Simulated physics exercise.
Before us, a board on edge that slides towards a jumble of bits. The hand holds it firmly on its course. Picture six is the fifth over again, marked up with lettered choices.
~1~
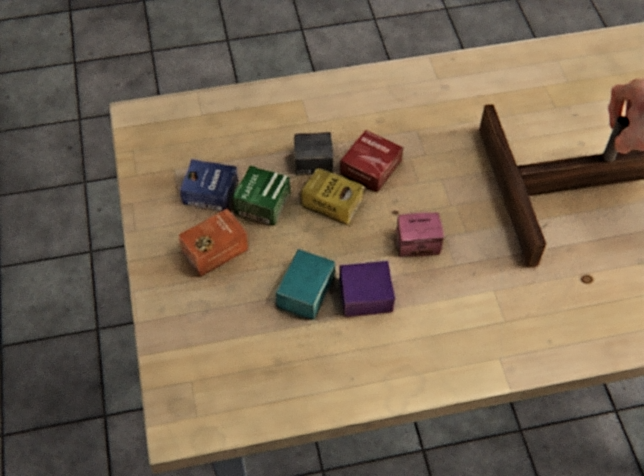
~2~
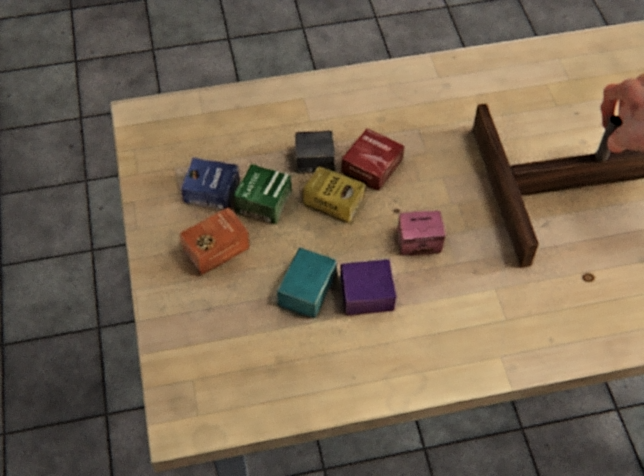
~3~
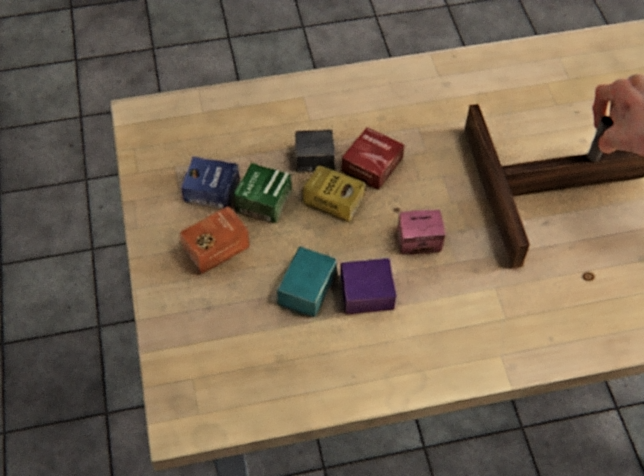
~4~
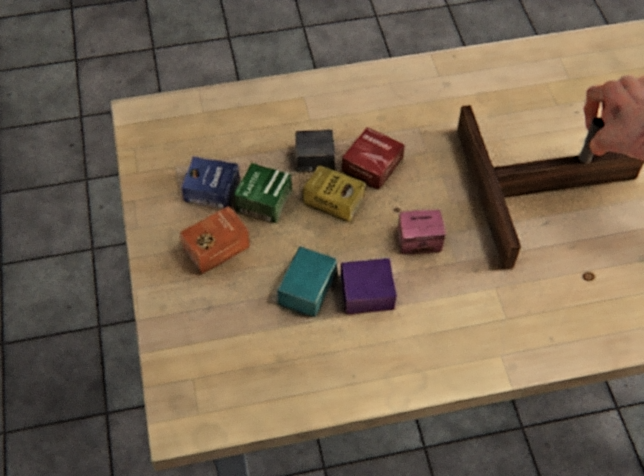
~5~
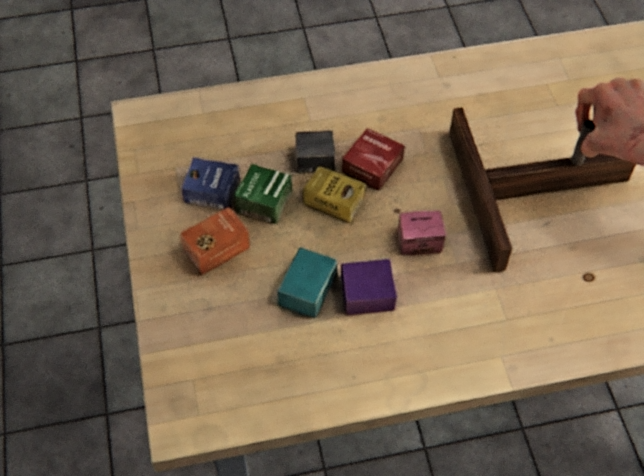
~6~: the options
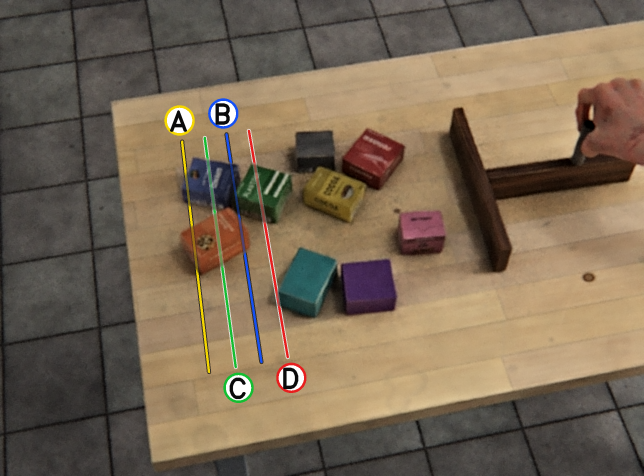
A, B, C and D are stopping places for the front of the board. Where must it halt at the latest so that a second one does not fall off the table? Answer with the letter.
Stop at C.
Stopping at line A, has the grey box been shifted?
Yes.
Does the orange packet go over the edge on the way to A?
Yes.
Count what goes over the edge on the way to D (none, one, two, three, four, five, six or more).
The count is none.
On the marked copy, A at (194, 247); B at (243, 239); C at (219, 243); D at (267, 235).
Taking C. A third of the way, board (389, 190); grey box (302, 150); red box (338, 169).
Two thirds of the way, board (293, 206); blue packet (163, 188); orange packet (202, 242).
When it is over, board (221, 218); blue packet over the edge; orange packet (132, 247); one fallen.
As for the rest, A drops four; B is within the limit but short; D is within the limit but short.
